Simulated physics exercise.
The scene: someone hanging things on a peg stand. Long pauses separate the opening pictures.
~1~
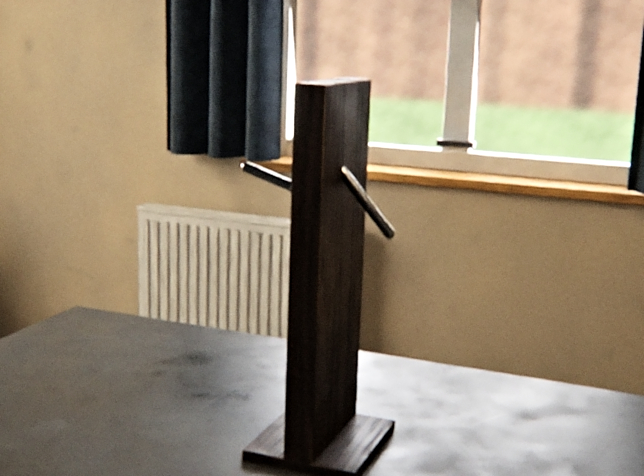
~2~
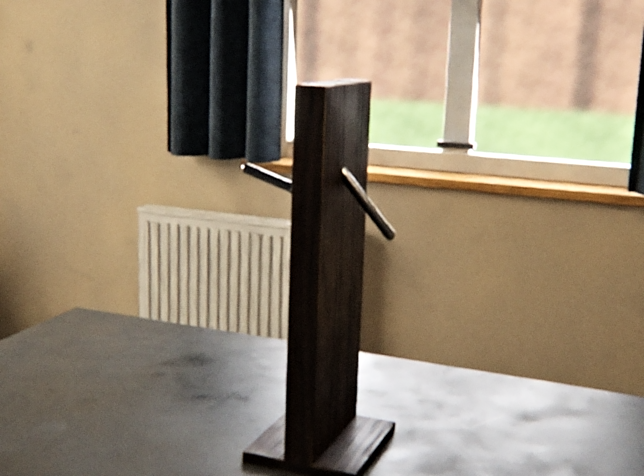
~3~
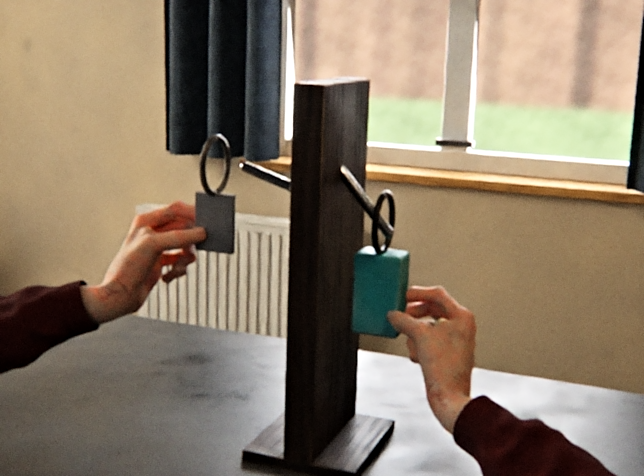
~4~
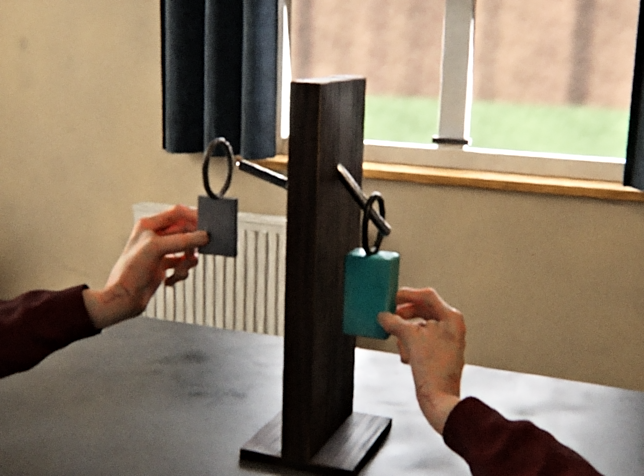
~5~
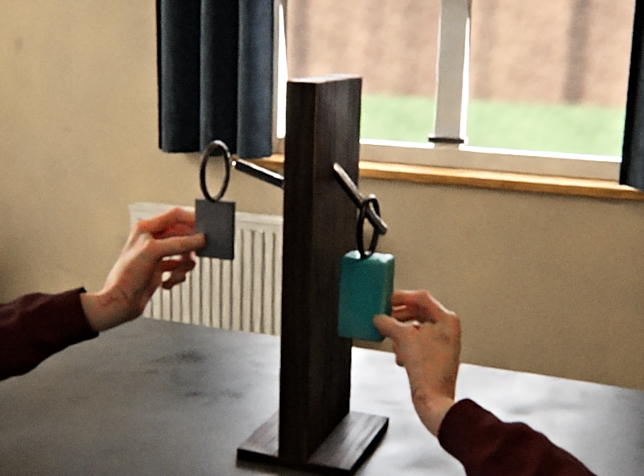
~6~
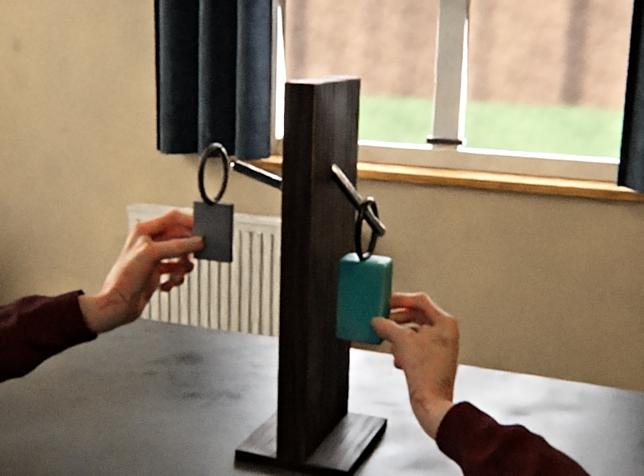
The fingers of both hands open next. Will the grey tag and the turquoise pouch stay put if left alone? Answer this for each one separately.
In the end, the grey tag drops, the turquoise pouch drops.
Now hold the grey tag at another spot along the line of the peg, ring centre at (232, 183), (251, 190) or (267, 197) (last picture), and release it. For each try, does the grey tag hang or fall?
First try it goes down, second try it clings on, third try it clings on.
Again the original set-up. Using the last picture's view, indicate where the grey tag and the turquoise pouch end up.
The grey tag ends at (213, 375) and the turquoise pouch at (477, 455).
Then, 0.16 s later than the last frame, grey tag dropping near (213, 260); turquoise pouch tilted by 24° near (379, 320).
Then, 0.26 s later than the last frame, grey tag fallen near (213, 375); turquoise pouch fallen near (412, 392).
When it is over, the grey tag drops to the table, near (213, 375); the turquoise pouch drops to the table, near (477, 455).
